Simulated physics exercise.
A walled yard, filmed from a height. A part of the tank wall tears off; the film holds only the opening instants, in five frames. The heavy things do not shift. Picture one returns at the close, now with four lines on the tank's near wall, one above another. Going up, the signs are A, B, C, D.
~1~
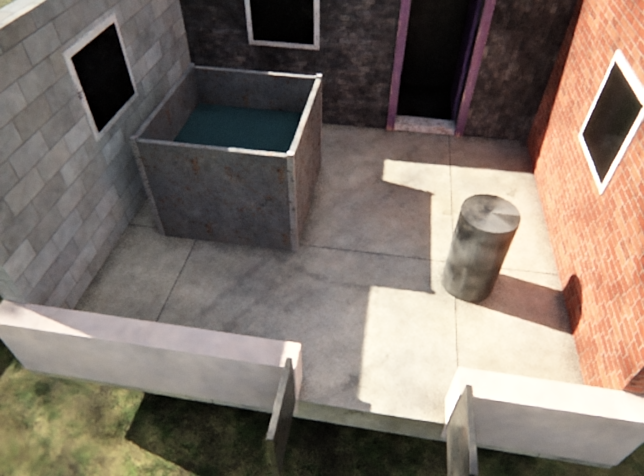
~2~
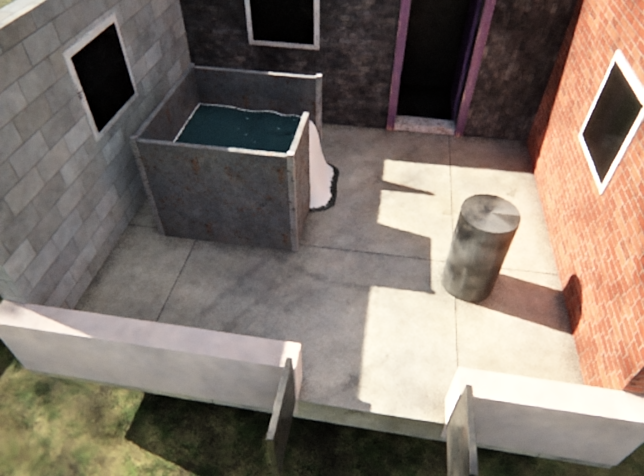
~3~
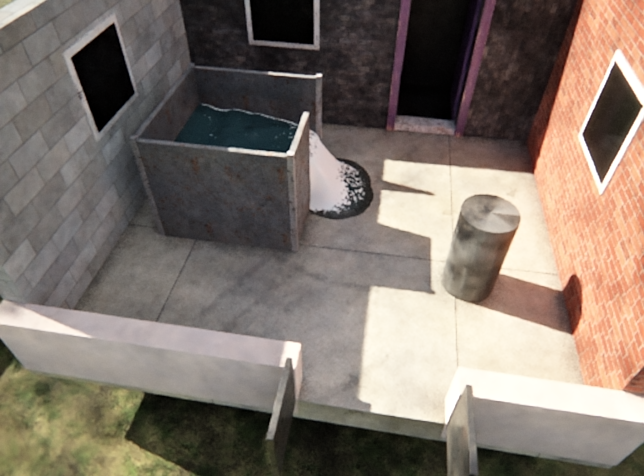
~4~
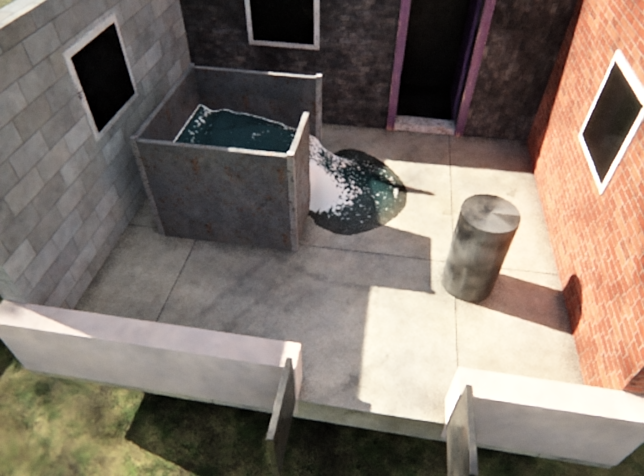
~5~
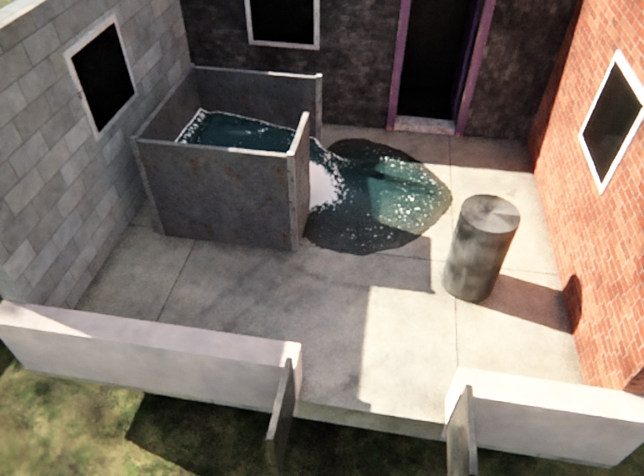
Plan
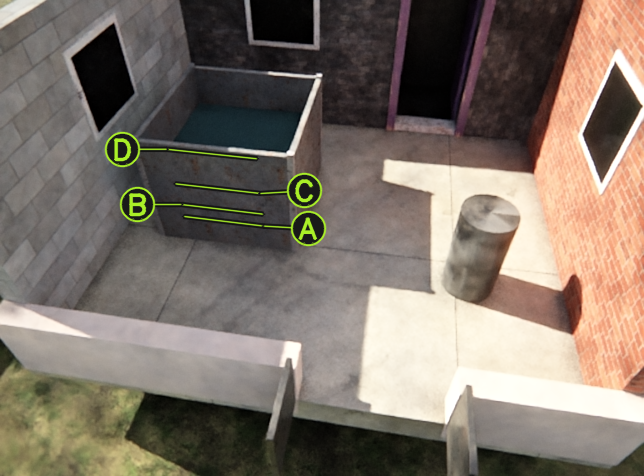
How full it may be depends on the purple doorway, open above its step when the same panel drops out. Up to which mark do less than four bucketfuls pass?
Choose B.
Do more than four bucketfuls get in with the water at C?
Yes.
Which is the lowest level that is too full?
The answer is C.
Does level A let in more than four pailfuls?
No.
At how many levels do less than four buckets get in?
Two of them.
On the marked copy, A at (223, 221); B at (221, 209); C at (217, 188); D at (211, 153); from the bottom up A, B, C, D.
For level A, nothing gets over.
For level B, a bucket or two gets in.
For level C, about 11 bucketfuls get in.
For level D, dozens of bucketfuls pour in.
